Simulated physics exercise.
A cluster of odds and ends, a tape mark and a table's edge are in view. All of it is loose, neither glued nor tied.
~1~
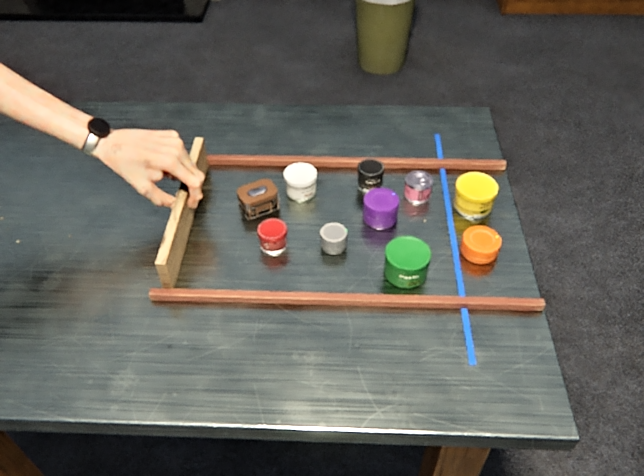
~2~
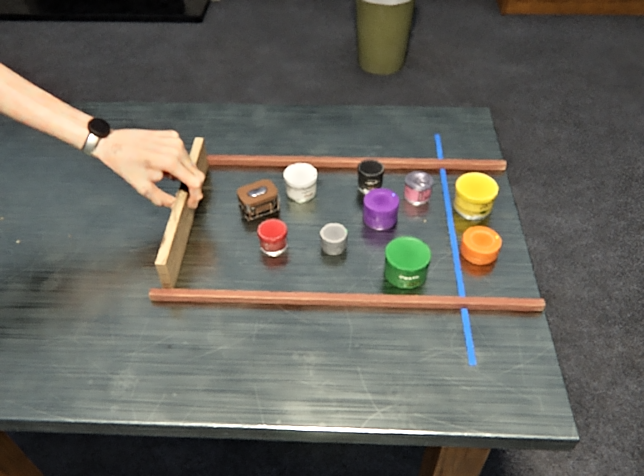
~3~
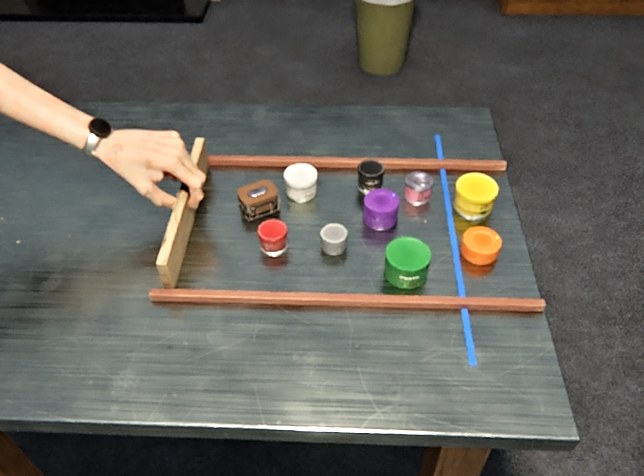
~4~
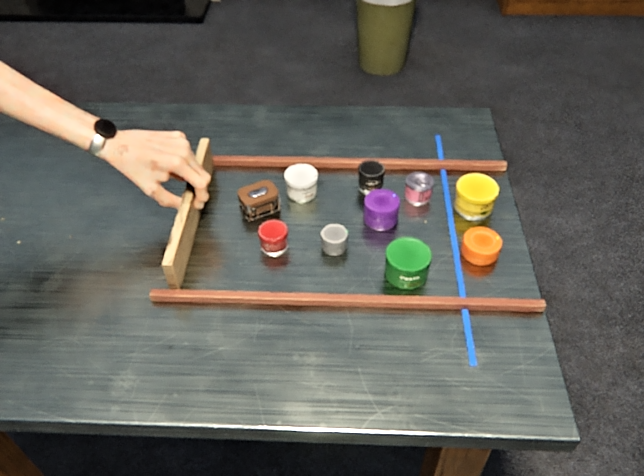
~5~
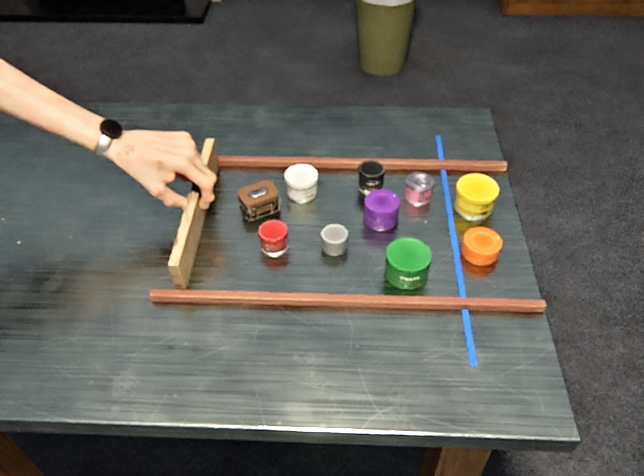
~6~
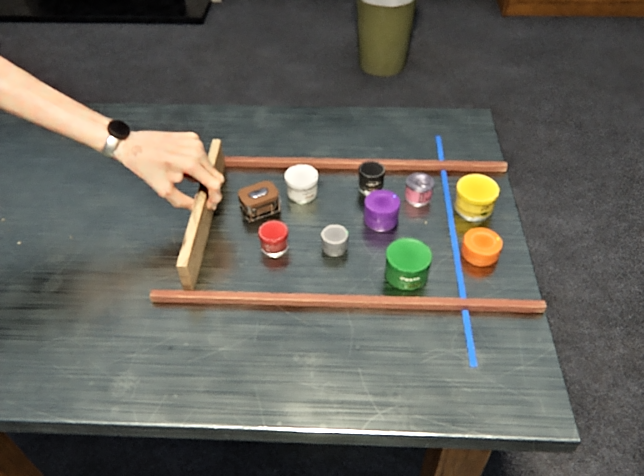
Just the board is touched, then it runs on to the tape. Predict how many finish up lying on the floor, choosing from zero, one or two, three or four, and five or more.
My prediction is one or two.
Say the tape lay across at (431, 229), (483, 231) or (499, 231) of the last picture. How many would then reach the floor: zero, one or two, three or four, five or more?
Going through the three places in order, the answers are zero; three or four; more than four.
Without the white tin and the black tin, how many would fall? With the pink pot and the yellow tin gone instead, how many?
0 in the first case, 0 in the second.
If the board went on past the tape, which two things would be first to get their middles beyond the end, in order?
The yellow tin comes first, followed by the orange lid.
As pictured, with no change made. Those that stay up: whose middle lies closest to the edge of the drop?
Result: Orange lid.
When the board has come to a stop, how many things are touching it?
The count comes out at 4.
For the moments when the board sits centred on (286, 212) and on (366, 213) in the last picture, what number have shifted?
I make it 3 at the first spot and 7 at the other.
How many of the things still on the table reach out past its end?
Overhanging: 1.
Soon after, none off yet; yellow tin at rest near (476, 198); orange lid at rest near (482, 247); pink pot at rest near (419, 189).
After that, none off yet; yellow tin displaced a little near (488, 198); orange lid moving near (492, 248); pink pot displaced about its own width near (453, 193).
In the end, the number that fall off is one or two; gone, yellow tin.
